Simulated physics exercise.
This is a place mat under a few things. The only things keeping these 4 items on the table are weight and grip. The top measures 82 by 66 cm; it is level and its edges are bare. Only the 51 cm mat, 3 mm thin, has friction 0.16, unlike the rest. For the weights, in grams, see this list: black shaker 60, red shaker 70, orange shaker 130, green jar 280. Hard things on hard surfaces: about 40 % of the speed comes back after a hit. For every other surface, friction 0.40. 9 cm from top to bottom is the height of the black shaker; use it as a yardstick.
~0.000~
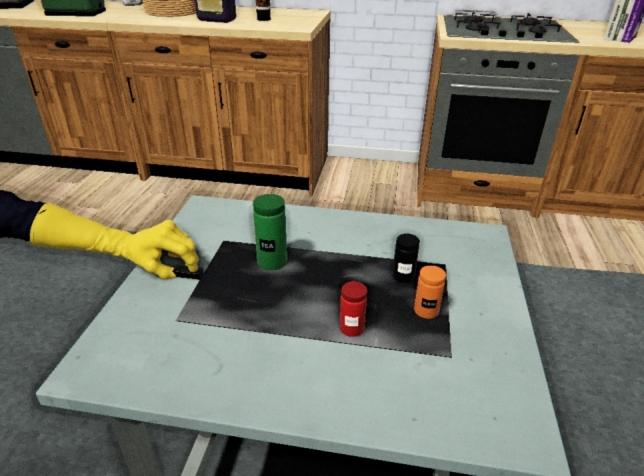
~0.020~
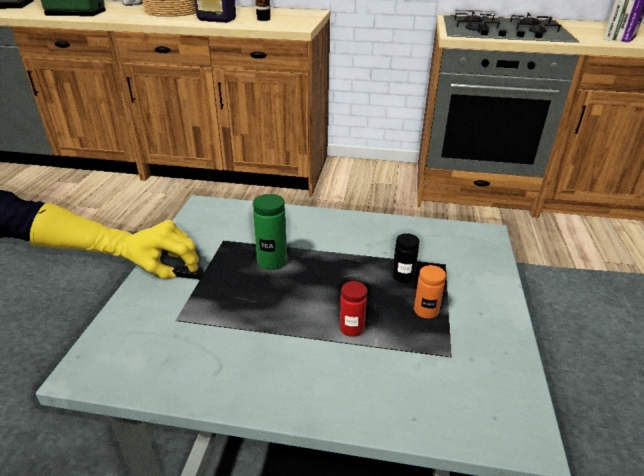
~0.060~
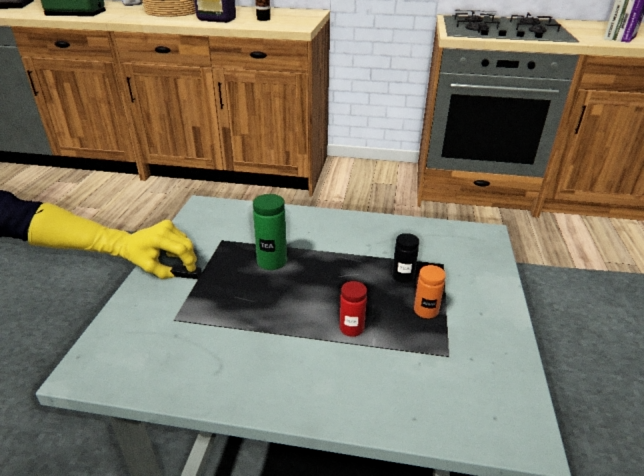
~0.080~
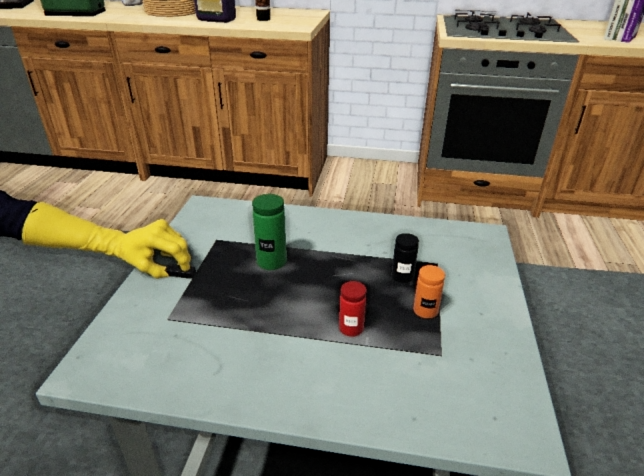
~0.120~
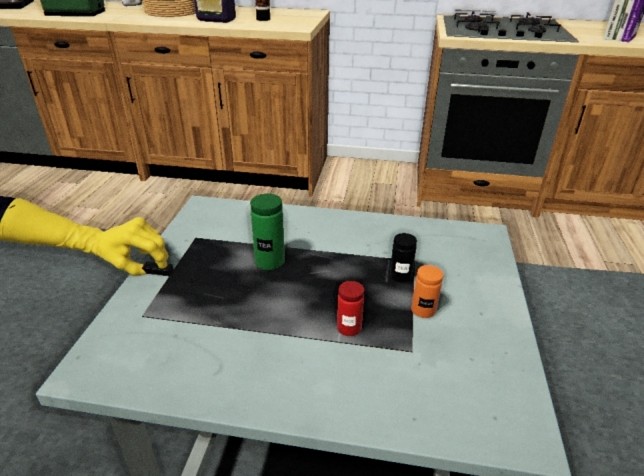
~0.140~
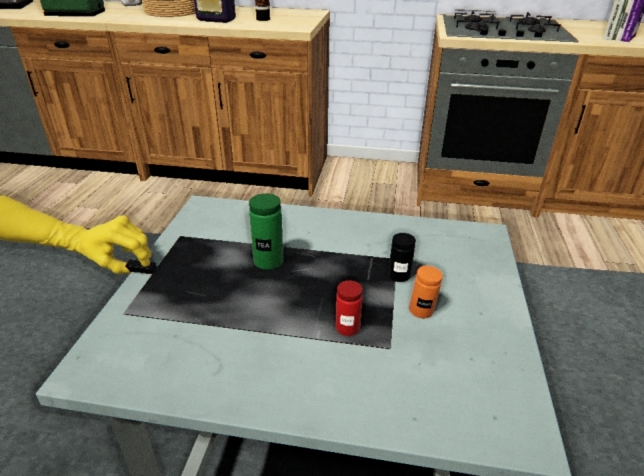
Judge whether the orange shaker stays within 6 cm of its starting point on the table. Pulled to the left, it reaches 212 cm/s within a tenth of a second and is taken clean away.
Stays in the zone.
Around 0.34 s, 53 cm of pull; red shaker at 8° to upright; green jar shifted 7 cm.
Around 0.44 s, 74 cm of pull; green jar at 14° to upright; red shaker at 4° to upright; black shaker shifted 2 cm.
Finally (1.6 s), not toppled but over 6 cm from the start, green jar; the other 3 still in place (within 6 cm). Final places as that camera would see them, orange shaker near (424, 292).
